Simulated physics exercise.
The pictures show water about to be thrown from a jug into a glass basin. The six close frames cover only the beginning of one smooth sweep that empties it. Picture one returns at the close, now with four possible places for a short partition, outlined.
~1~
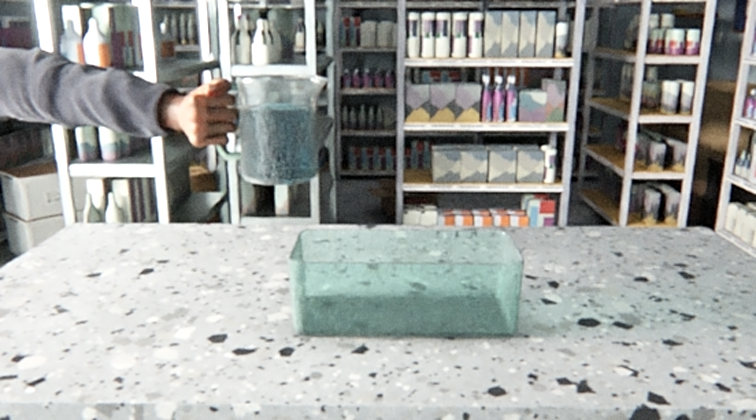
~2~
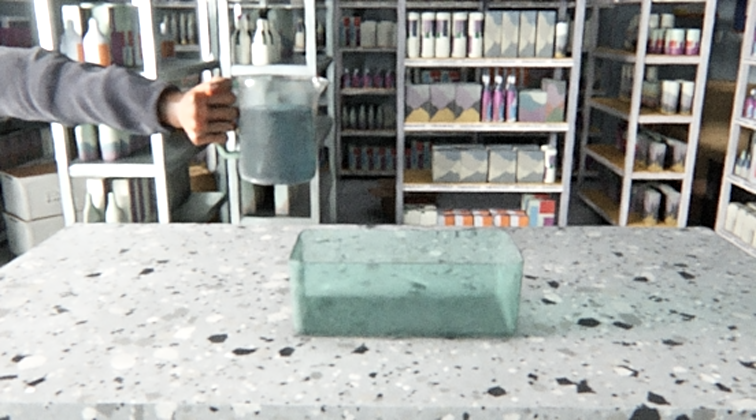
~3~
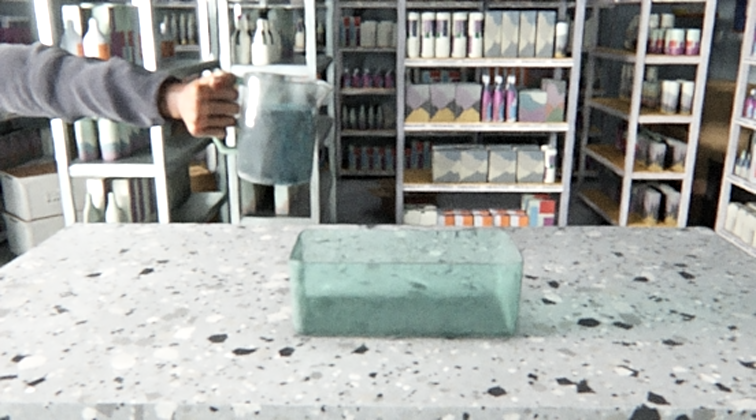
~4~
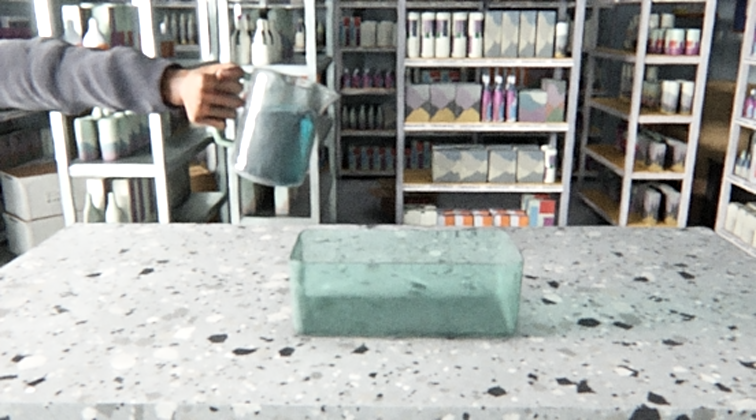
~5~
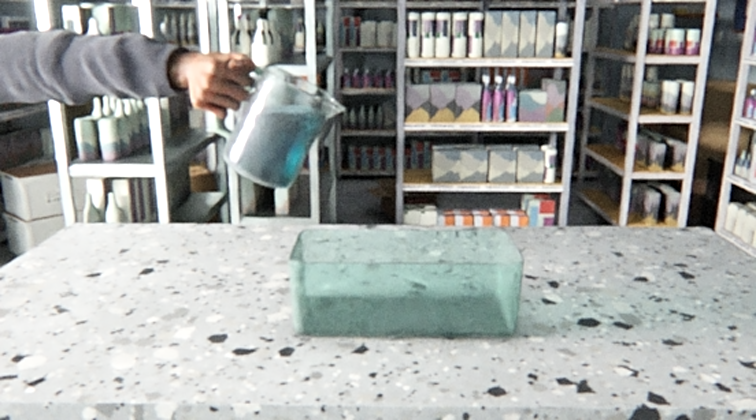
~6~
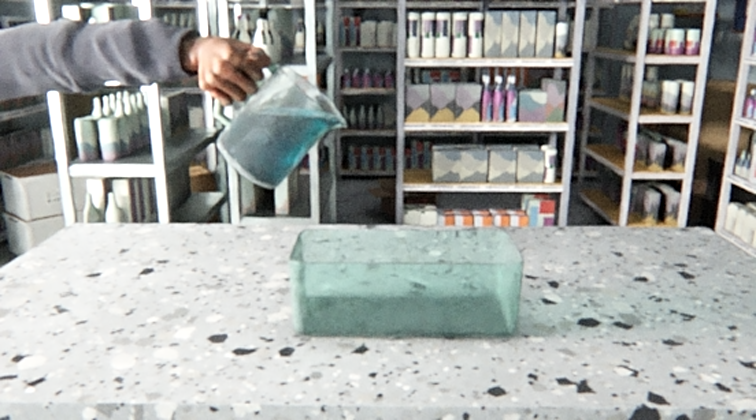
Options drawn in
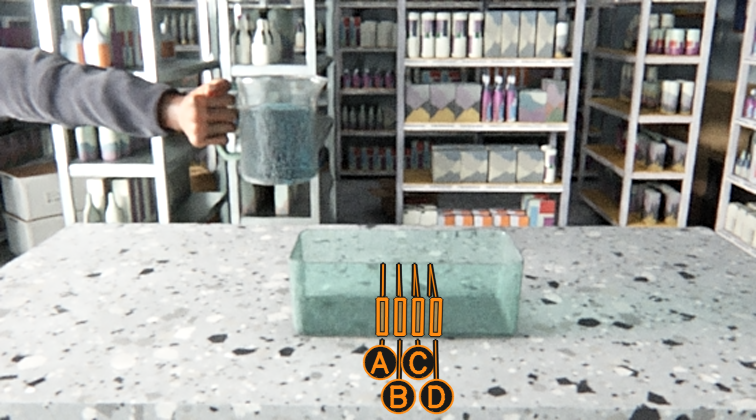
At first, a hand at the left holds a clear jug of bluish water upright above a speckled counter, where a greenish glass basin sits before stocked shelves. The hand then tilts the jug gradually to the right, and its lip lowers while the water stays inside and the basin remains still.
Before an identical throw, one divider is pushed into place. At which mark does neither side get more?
Go for A.
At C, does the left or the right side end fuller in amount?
The left side.
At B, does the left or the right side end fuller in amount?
The left one.
On the marked copy, A at (382, 340); B at (399, 340); C at (417, 340); D at (435, 340).
Choosing A, about 52 % ends left of the wall and 45 % right of it; 3 % is lost outside.
Choosing B, about 81 % ends left of the wall and 7 % right of it; 12 % is lost outside.
Choosing C, about 89 % ends left of the wall and 4 % right of it; 7 % is lost outside.
Choosing D, about 92 % ends left of the wall and 5 % right of it; 3 % is lost outside.
